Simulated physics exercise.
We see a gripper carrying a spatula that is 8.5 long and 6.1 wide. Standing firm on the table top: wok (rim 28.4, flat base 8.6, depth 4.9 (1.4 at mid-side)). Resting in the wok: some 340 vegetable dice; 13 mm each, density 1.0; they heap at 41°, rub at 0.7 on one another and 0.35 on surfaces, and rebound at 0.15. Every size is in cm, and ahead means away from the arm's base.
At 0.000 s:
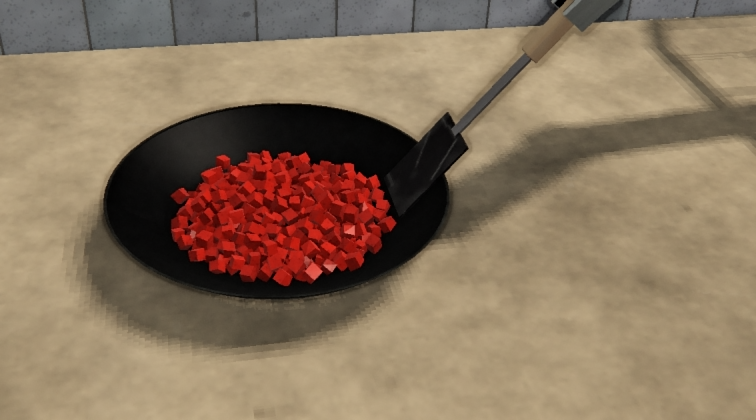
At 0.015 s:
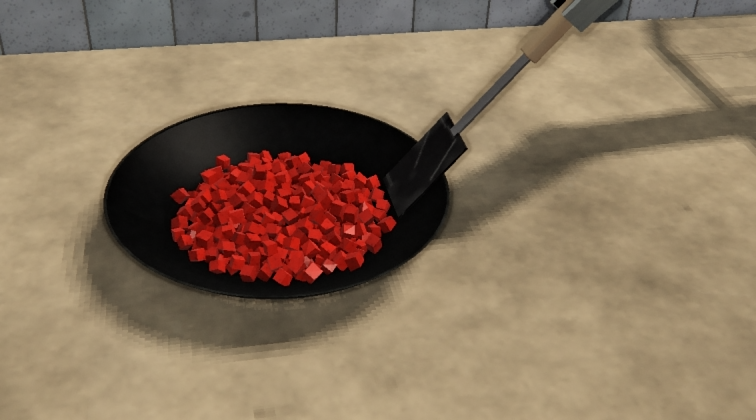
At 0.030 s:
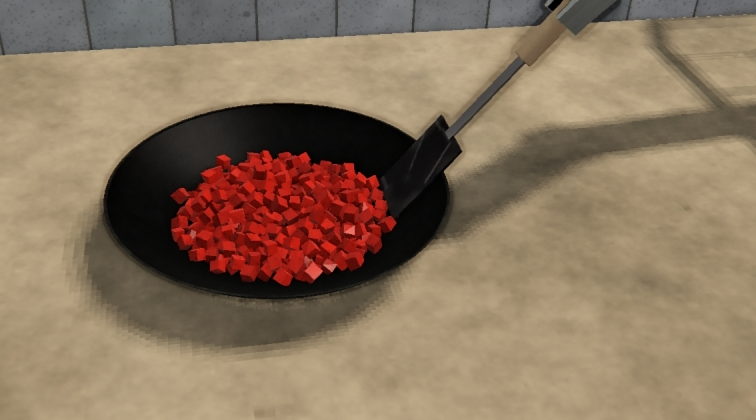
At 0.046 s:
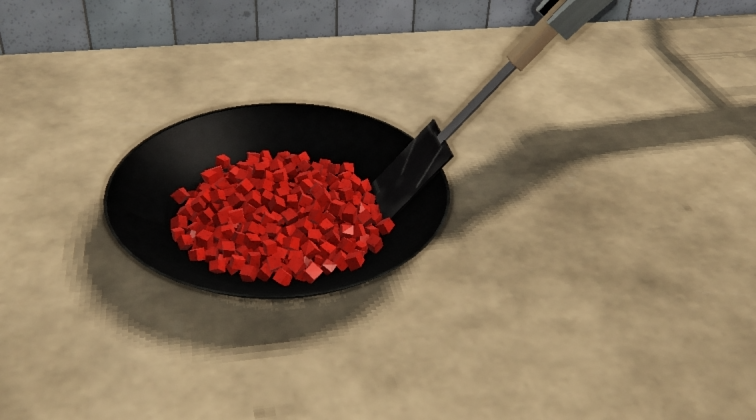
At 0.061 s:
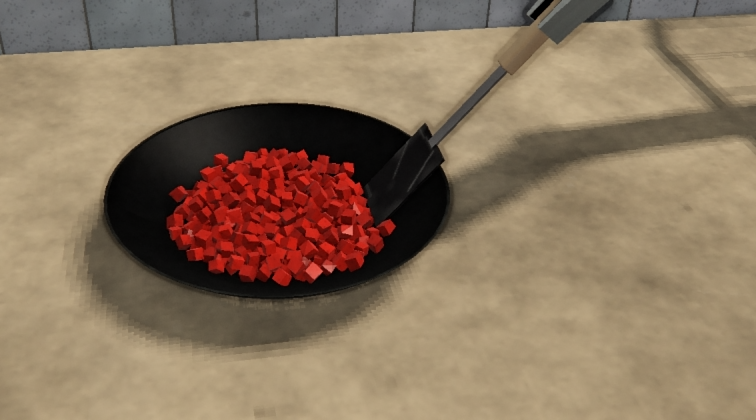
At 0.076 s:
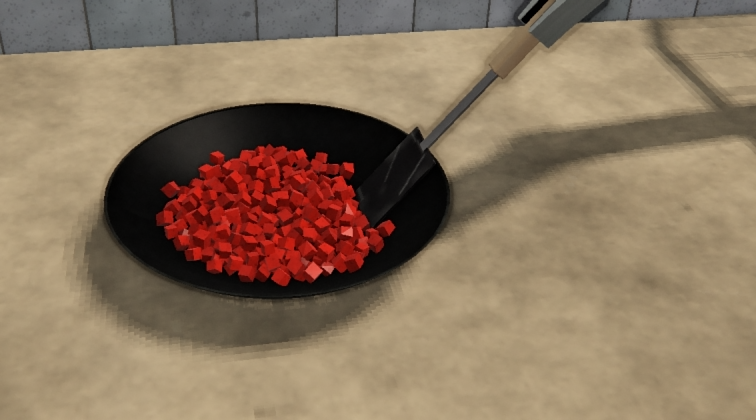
A gripper slides a black spatula leftward into the red cubes, nudging them across the wok.
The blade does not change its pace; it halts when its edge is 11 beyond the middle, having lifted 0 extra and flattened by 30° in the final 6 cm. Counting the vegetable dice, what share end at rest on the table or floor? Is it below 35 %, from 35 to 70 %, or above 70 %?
Below 35 %.
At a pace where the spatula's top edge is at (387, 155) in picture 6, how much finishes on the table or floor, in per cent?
Share: Roughly 35 %.
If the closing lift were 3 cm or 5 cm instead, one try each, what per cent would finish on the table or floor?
It works out to some 30 per cent for the first setting and some 25 per cent for the second.
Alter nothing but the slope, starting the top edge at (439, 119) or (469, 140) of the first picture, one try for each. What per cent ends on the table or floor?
Roughly 30% and 25%.
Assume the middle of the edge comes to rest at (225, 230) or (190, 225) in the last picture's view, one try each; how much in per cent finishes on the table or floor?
Respectively some 0 and 10 percent end on the table or floor.
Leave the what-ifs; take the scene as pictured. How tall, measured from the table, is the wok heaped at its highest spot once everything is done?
Near 7.0 centimetres high.
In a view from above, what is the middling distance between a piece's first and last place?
Level distance of roughly 8 cm.
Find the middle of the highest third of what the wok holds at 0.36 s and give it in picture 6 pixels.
It is centred at roughly (153, 183).
After 0.22 s, sloping 50°, highest piece 6 above the table; 340 in the wok.
After 0.36 s, sloping 42°, highest piece 8 above the table; 322 in the wok, 6 on the table or floor, 12 on the blade or in flight.
After 0.63 s, sloping 20°, highest piece 7 above the table; 247 in the wok, 93 on the table or floor.
After 1.68 s, sloping 20°, highest piece 7 above the table; 247 in the wok, 93 on the table or floor.
At rest, 247 in the wok, 93 on the table or floor. That is 27 % on the table or floor.
